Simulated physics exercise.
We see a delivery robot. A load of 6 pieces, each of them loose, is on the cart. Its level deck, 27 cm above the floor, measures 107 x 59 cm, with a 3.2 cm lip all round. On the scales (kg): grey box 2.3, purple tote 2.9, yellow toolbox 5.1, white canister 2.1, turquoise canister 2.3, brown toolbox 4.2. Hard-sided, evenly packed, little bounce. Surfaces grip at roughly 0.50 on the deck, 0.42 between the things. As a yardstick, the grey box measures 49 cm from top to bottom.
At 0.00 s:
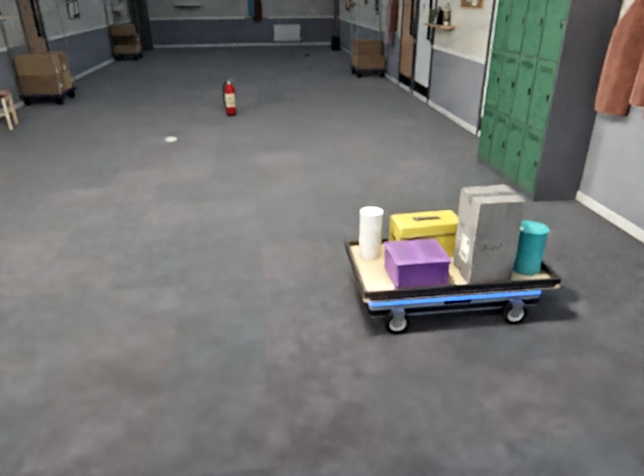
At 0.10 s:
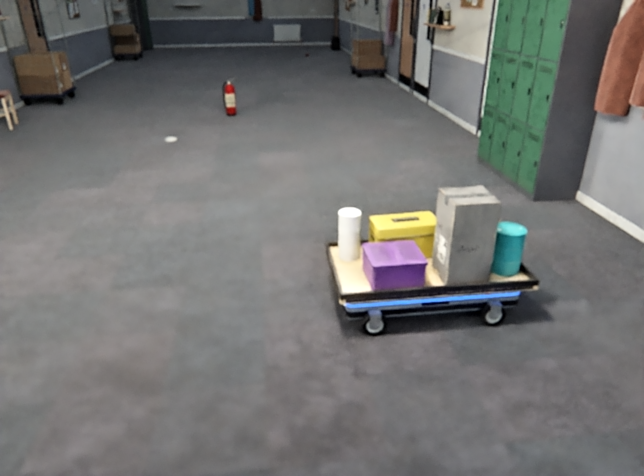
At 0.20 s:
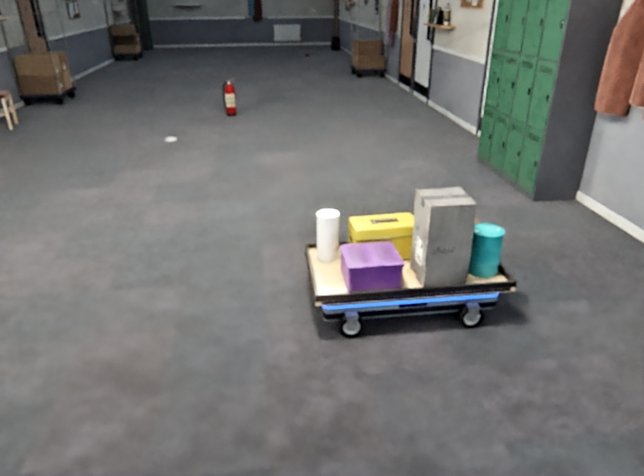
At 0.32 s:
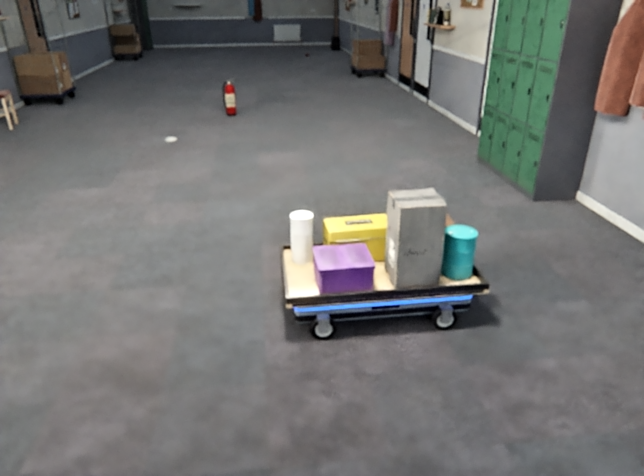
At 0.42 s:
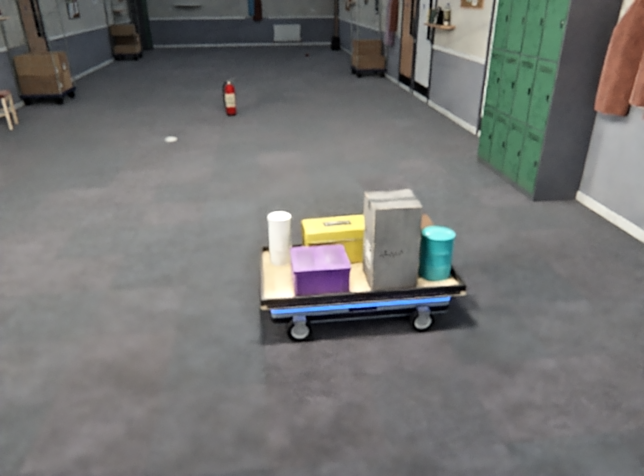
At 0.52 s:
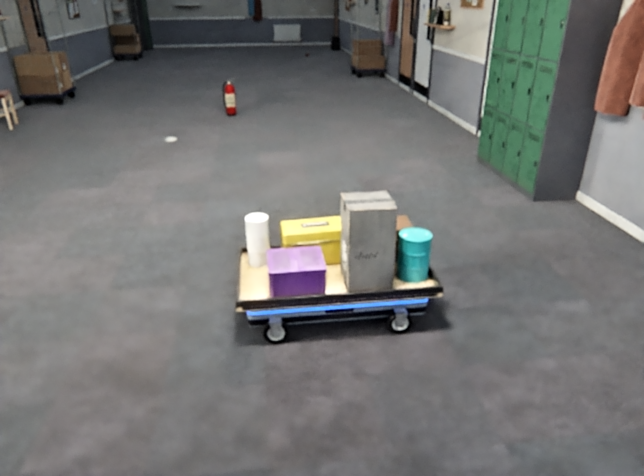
A low wheeled cart loaded with a tall grey box, a purple tote, a yellow toolbox and white and turquoise canisters rolled steadily leftward across a grey floor, passing in front of green lockers.
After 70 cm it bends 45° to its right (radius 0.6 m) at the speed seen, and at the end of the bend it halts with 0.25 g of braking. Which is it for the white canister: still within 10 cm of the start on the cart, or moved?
The white canister leaves its spot.
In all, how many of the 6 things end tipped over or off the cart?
That comes to 1.
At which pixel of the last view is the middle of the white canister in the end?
Near (144, 204).
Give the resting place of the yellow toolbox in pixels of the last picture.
At about (201, 201).
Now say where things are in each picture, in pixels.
In the first frame, 0 cm covered; white canister (371, 234); grey box (487, 235).
In the second frame, 13 cm covered; yellow toolbox (404, 237); turquoise canister (506, 249).
In the third frame, 26 cm covered; grey box (441, 237).
In the fourth frame, 42 cm covered; purple tote (343, 269); yellow toolbox (358, 239).
In the fifth frame, 55 cm covered; turquoise canister (436, 254).
In the sixth frame, 68 cm covered; white canister (258, 240); grey box (367, 242).
By 0.82 s, 107 cm covered, turned 21°; white canister tilted 47° near (200, 230); purple tote 3 cm from its spot; yellow toolbox 2 cm from its spot.
By 1.02 s, 133 cm covered, turned 42°; white canister on its side near (179, 224); purple tote 3 cm from its spot; yellow toolbox 3 cm from its spot.
When it is over (2.1 s), lying over on the cart, white canister; the other 5 within 10 cm of the start. In the last view, white canister near (144, 204).
